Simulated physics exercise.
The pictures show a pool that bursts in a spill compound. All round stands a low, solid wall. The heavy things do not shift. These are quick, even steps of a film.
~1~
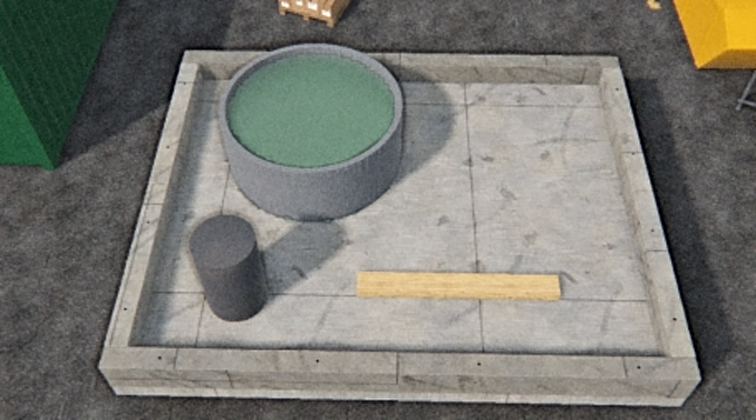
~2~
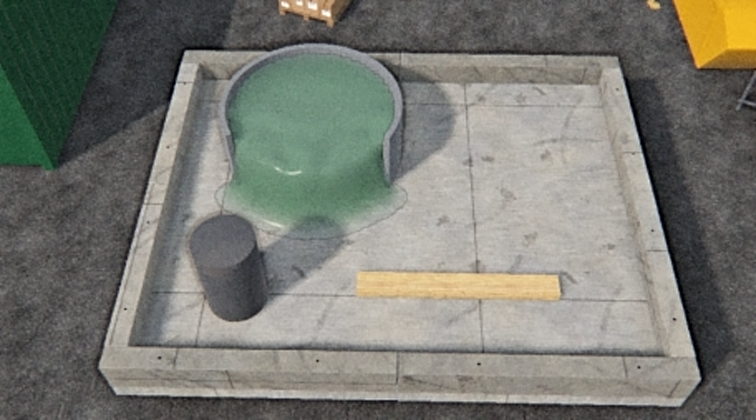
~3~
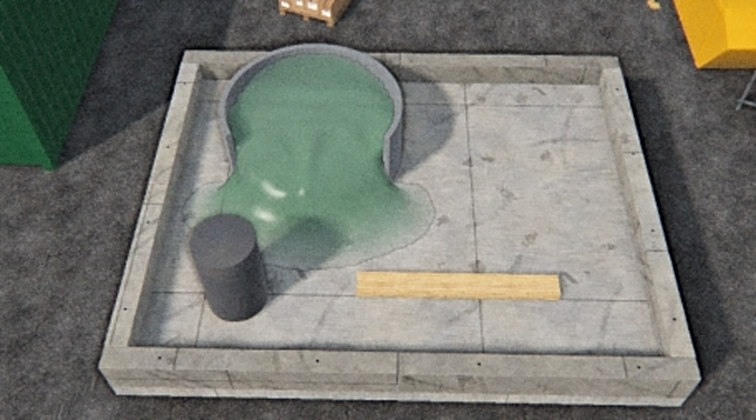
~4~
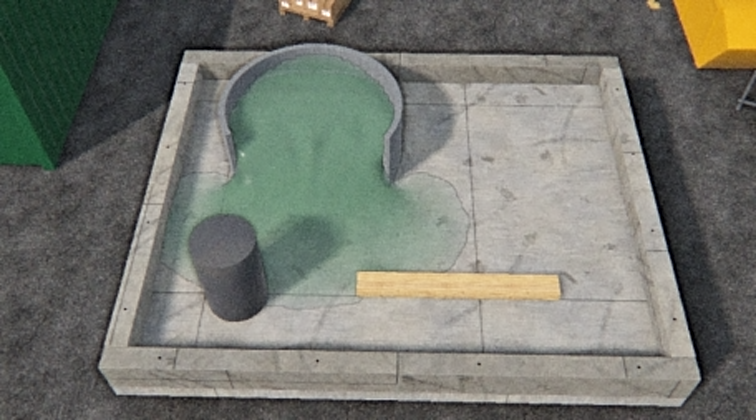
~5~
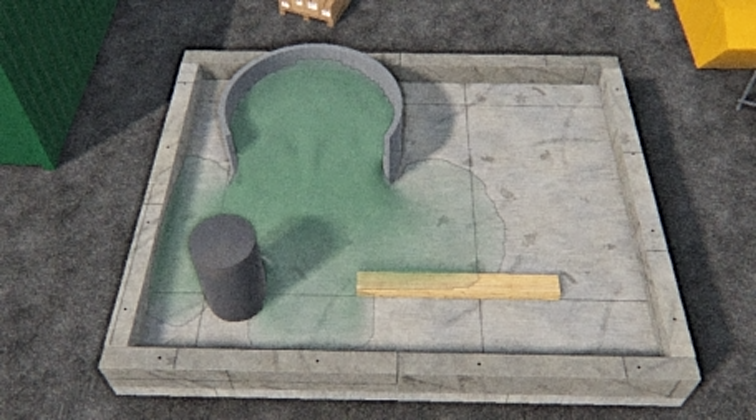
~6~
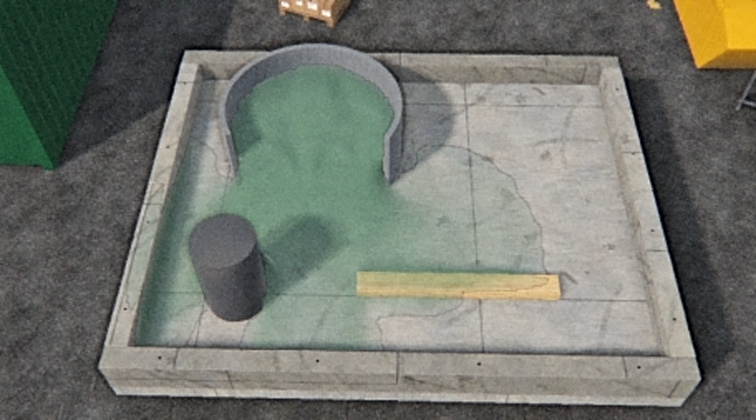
A round grey tank of still green water stands at the back left of a pale concrete compound with a low wall, seen from above by a fixed camera. A dark grey cylinder stands front left, and a light wooden beam lies near the front centre. The tank's front opens and green water pours out, spreading around the cylinder, past the beam and across the floor.
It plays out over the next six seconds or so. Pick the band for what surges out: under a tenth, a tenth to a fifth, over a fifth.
It loses not even a tenth.
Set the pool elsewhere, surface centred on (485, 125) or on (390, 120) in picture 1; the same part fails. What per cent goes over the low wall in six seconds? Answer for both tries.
Near 4 and 2 in a hundred.
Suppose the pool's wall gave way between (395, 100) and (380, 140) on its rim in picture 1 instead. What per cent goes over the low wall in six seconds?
I make it 0 per cent.
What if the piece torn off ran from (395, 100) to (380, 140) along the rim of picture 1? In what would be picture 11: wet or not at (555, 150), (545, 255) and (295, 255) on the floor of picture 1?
In that order: Flooded, wet, clear.
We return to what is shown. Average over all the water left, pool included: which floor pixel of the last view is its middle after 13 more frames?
I would point to (353, 261).
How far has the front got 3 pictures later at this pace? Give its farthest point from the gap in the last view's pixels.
I would point to (633, 308).
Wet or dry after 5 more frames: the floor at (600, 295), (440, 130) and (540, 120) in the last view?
One after the other: Covered, free of water, clear.
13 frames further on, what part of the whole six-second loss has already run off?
I make it 80 per cent.
A moment on, water covers 50 % of the floor; the low wall has let 0 % over.
Next, water covers 55 % of the floor; the low wall has let 1 % over.
Then, water covers 60 % of the floor; the low wall has let 5 % over.
Later, water covers 75 % of the floor; the low wall has let 6 % over.
In the end, water covers 80 % of the floor; the low wall has let 6 % over.
